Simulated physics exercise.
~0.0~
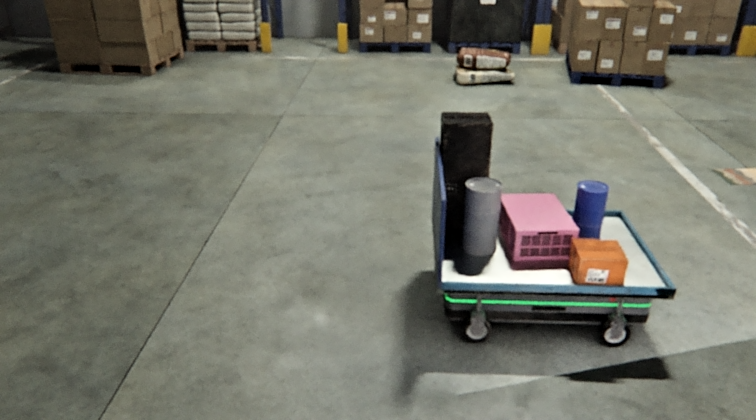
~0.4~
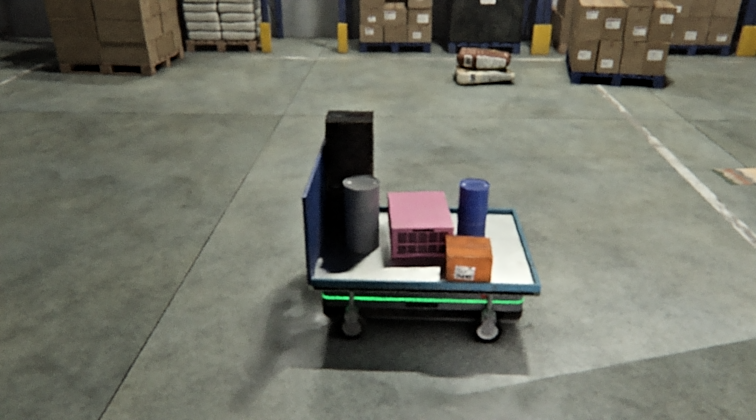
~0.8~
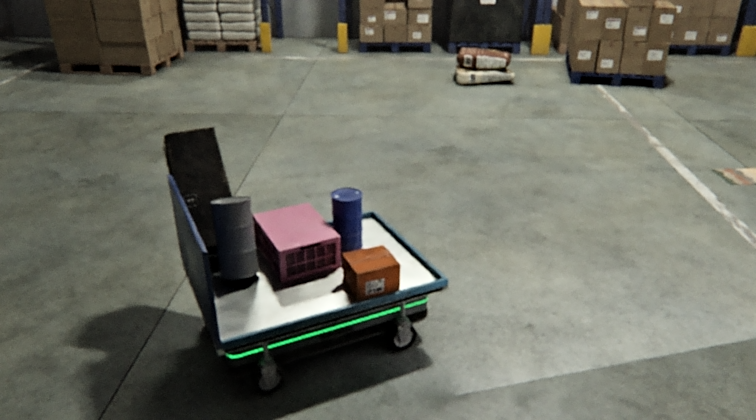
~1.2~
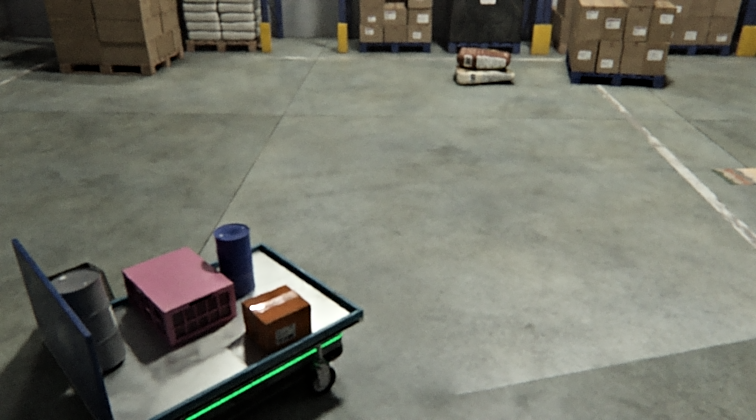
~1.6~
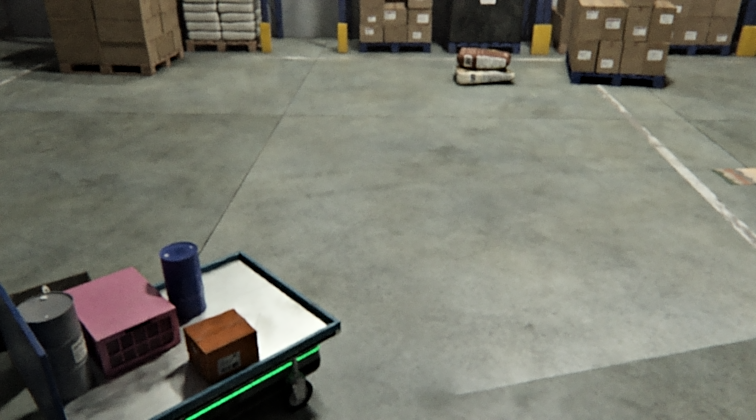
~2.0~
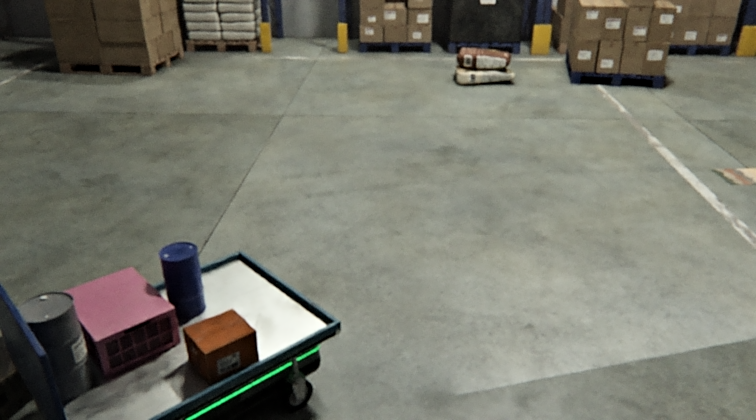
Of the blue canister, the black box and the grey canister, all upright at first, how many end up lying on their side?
One of them does. The black box ends on its side, while the blue and grey canisters are still upright on the cart.
Flat cart gliding left across a warehouse floor and curving nearer, its tall black box toppling off before it stops lower left.
